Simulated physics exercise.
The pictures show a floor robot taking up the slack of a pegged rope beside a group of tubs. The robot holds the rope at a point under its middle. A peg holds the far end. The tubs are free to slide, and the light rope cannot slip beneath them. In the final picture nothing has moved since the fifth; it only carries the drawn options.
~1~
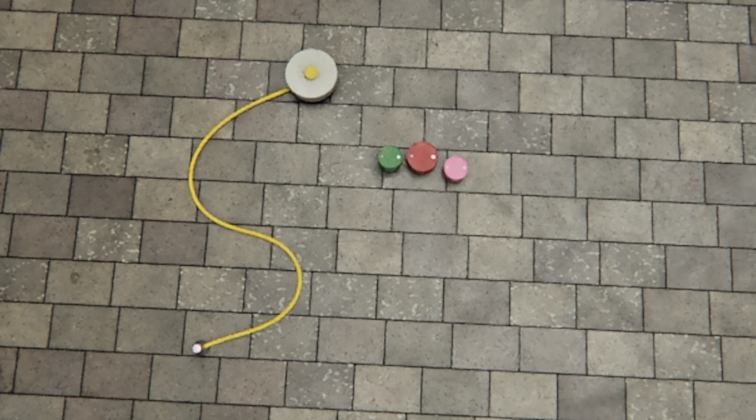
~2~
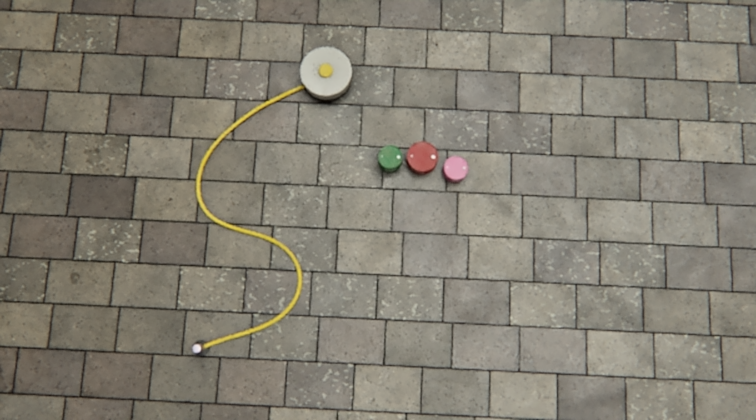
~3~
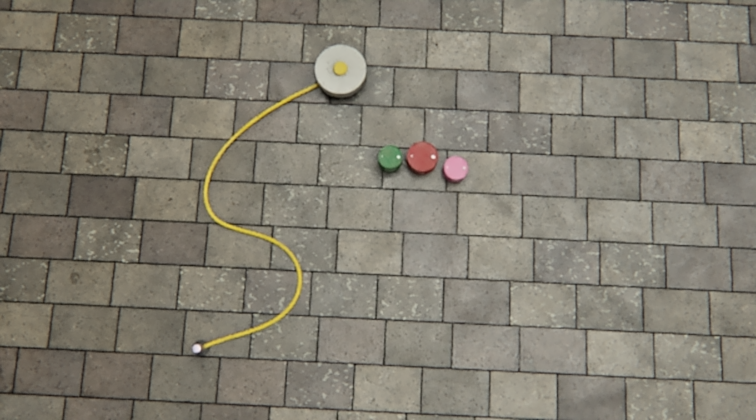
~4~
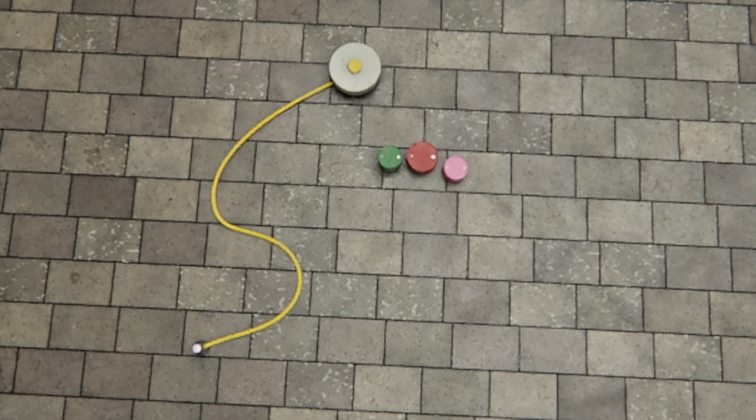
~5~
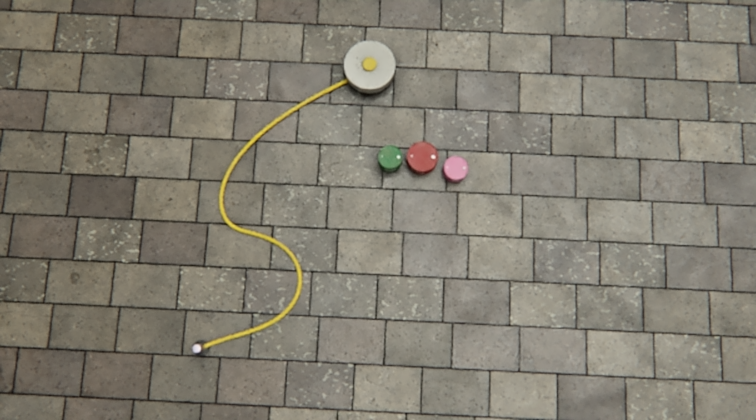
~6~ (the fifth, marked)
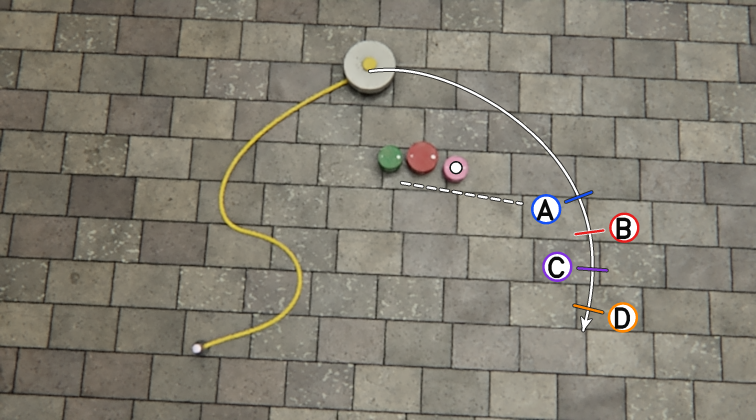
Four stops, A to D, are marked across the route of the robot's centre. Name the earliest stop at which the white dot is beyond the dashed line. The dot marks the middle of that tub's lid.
Up to mark C.
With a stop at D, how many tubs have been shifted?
Three.
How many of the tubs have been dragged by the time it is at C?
By then, three.
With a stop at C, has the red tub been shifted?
Yes.
On the copy, A at (579, 197); B at (590, 232); C at (593, 269); D at (588, 309); the dashed line at (462, 193); the route from (370, 71) via (543, 144) to (583, 331); the white dot at (456, 168).
On C. First, robot (482, 93); pink tub (455, 169).
Then, robot (568, 170); pink tub (455, 169).
Finally, robot (596, 268); red tub (435, 201); green tub (408, 206); pink tub (462, 203); the dot on the pink tub is over the dashed line.
By contrast, A leaves the dotted tub short, at (455, 169); B leaves the dotted tub short, at (459, 186); D does it too, but is farther than needed.
